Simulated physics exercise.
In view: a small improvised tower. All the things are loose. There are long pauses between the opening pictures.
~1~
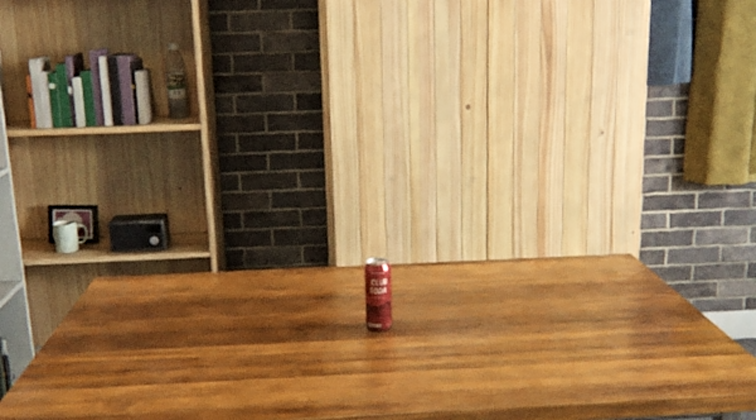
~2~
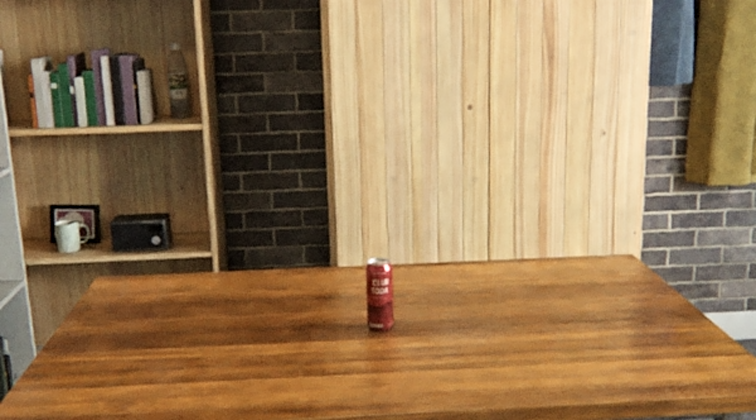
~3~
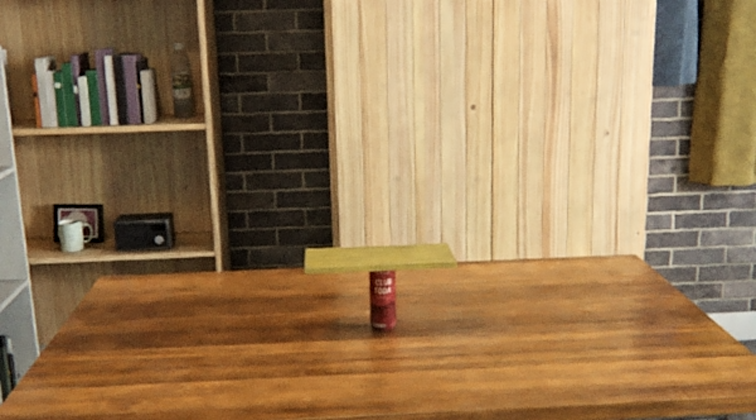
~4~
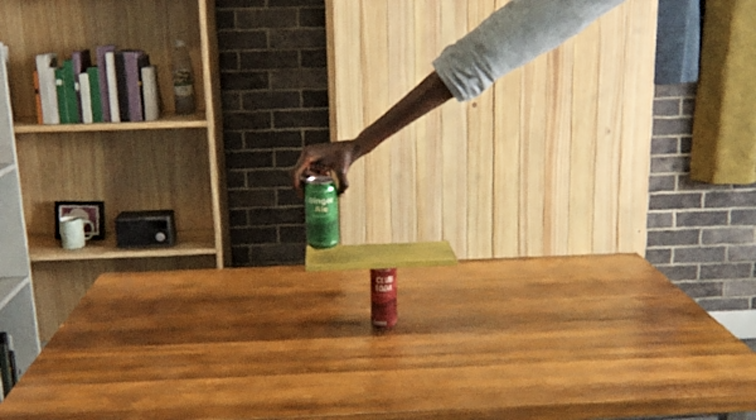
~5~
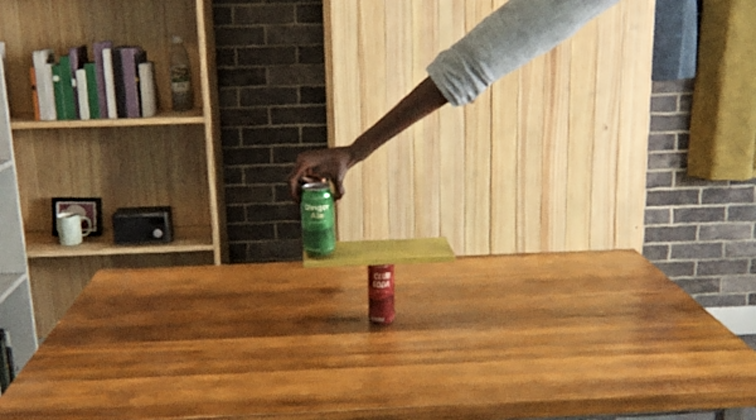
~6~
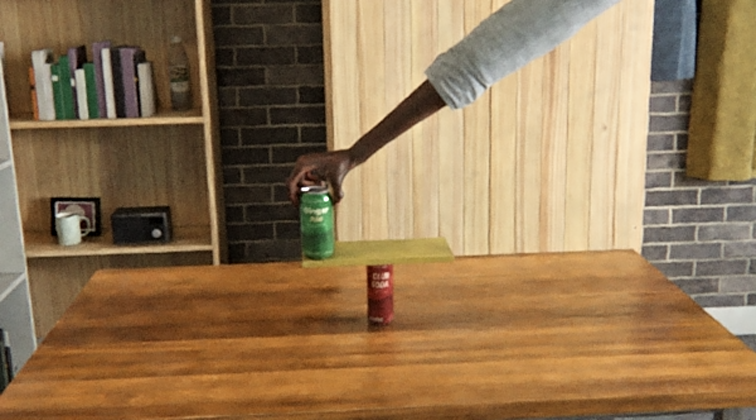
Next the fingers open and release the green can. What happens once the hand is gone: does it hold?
It loses its balance.
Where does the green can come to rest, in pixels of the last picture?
Near (266, 325).
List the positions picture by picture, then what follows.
In the first picture, the last thing is not in view yet.
In the second picture, the last thing is not in view yet.
In the third picture, the last thing is not in view yet; yellow board (379, 258).
In the fourth picture, on its way; green can (322, 213); yellow board (380, 256).
In the fifth picture, on its way; green can (318, 220); yellow board (377, 252).
In the sixth picture, in place under the hand; green can (317, 223); yellow board (376, 252).
Then, 0.30 s on from there, green can now fallen; yellow board turned 40° from how it was put.
Then, 0.50 s on from there, yellow board turned 72° from how it was put.
Then, 0.80 s on from there, yellow board now fallen; red can turned 44° from how it was put.
Then, 0.90 s on from there, red can now fallen.
In the end, fallen, yellow board, green can and red can. At the end, from the last picture's camera, green can near (266, 325). The stack comes apart.
